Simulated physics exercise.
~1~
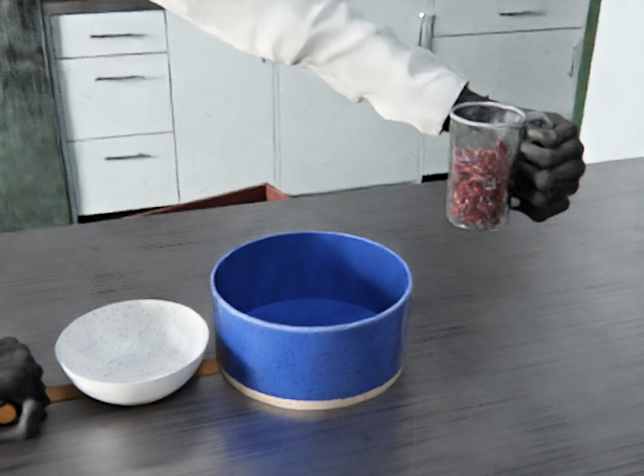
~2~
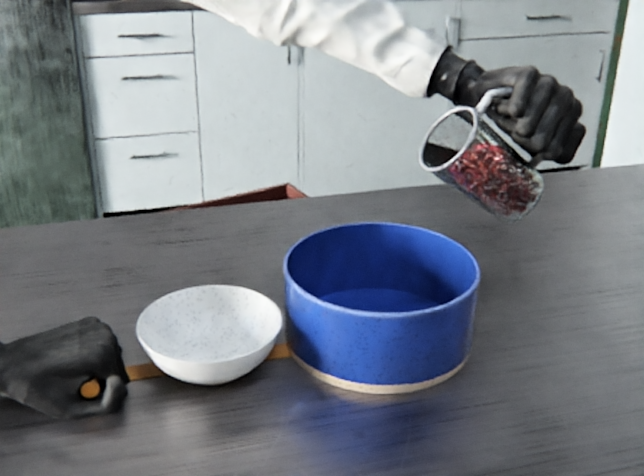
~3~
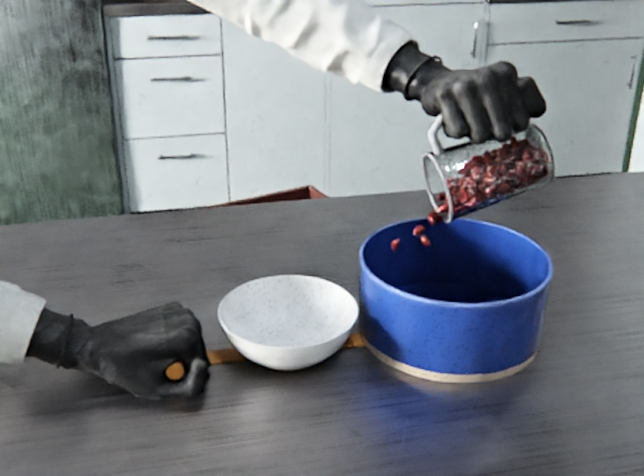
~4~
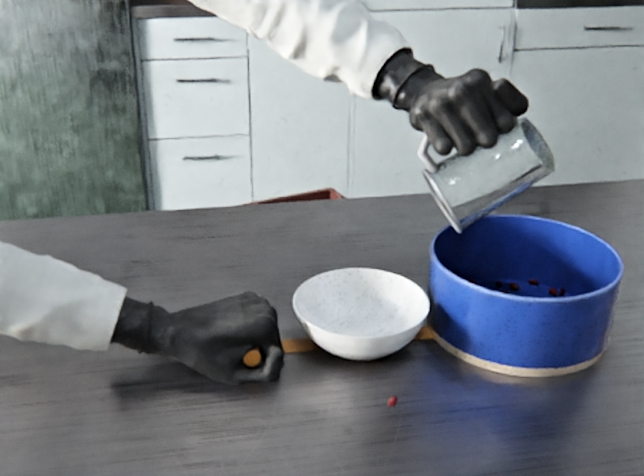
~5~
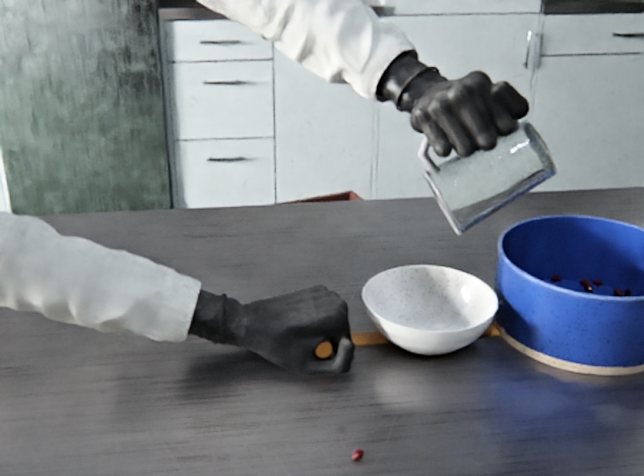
In a kitchen or lab with pale drawers and cupboards behind, a dark tabletop is seen from slightly above, the view drifting a little sideways. A white bowl stands left of a larger blue pot on a flat orange-brown strip, and a black-gloved hand holds a clear cup of dark red beans above, to the right. Another gloved hand at left moves the strip, bowl and pot steadily rightward as the cup tips. Beans spill toward the pot's left side until the cup is upturned and empty. Finally, beans lie in the pot, the bowl looks empty, and one bean rests on the table.
